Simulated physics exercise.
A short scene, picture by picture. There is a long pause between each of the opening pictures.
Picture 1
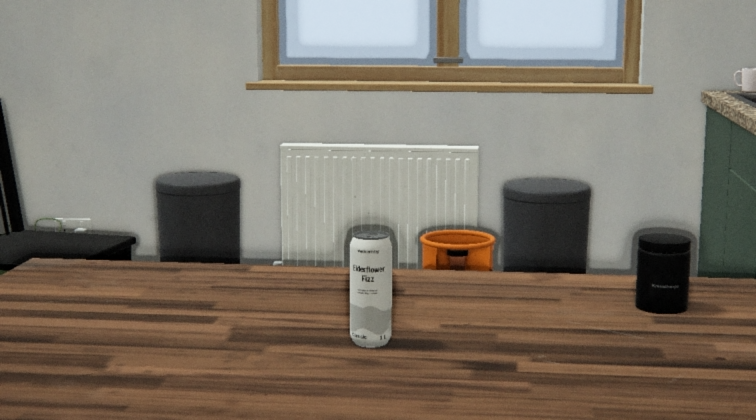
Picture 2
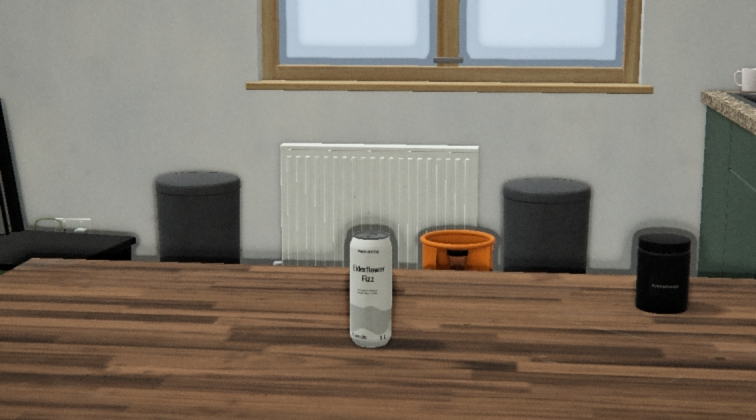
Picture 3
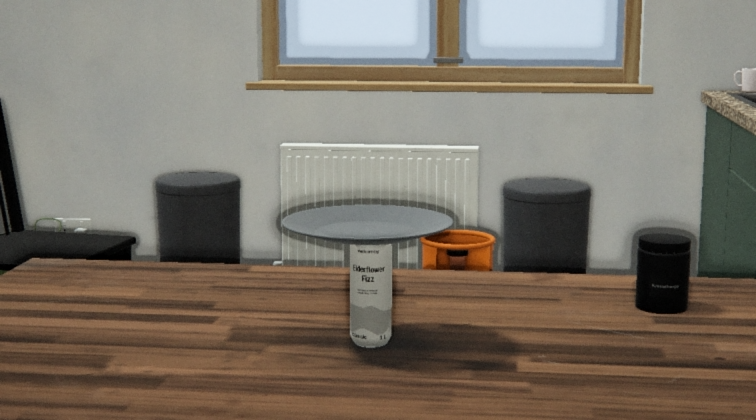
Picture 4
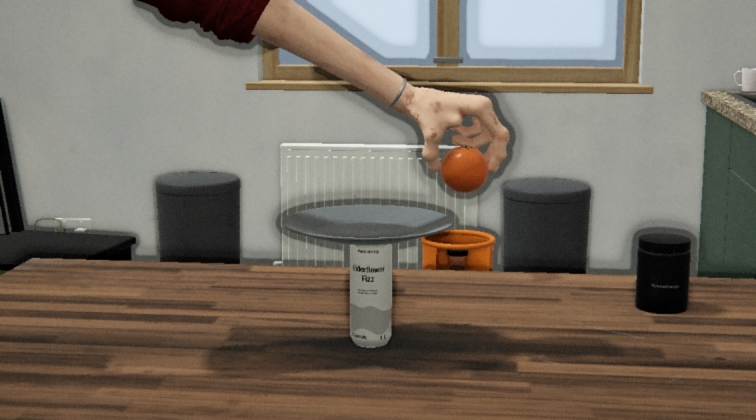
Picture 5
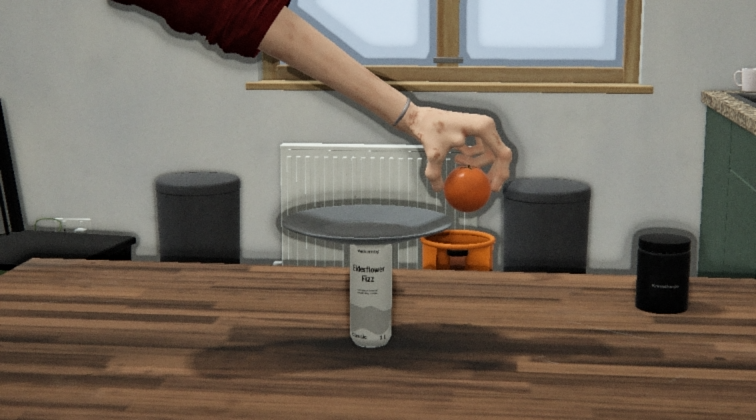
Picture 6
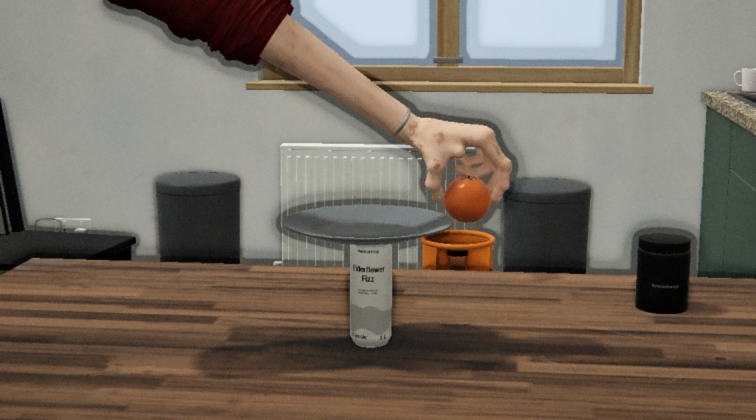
A bare forearm in a dark red sleeve enters from the upper left of a kitchen, seen level by a still camera across a wooden table. A white can stands near the middle, a black jar to the right, with grey bins, an orange bucket and a white radiator behind. A grey plate appears atop the can, then the hand lowers an orange tomato slightly beside its right edge, still gripping it.
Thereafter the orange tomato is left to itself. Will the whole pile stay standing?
It ends up unbalanced.
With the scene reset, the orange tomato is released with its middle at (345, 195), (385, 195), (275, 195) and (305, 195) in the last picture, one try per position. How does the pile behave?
Try 1: Stable. Try 2: Stable. Try 3: Falls over. Try 4: Stable.
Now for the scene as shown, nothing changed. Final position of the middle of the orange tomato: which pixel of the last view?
End position in the final view: Approximately (522, 327).
Then, 0.30 s after the last picture, orange tomato now fallen.
Then, 0.50 s after the last picture, things are still on the move.
At rest, fallen, orange tomato; the other 3 in place. Seen from the same camera at the end, orange tomato near (522, 327). The pile gives way.
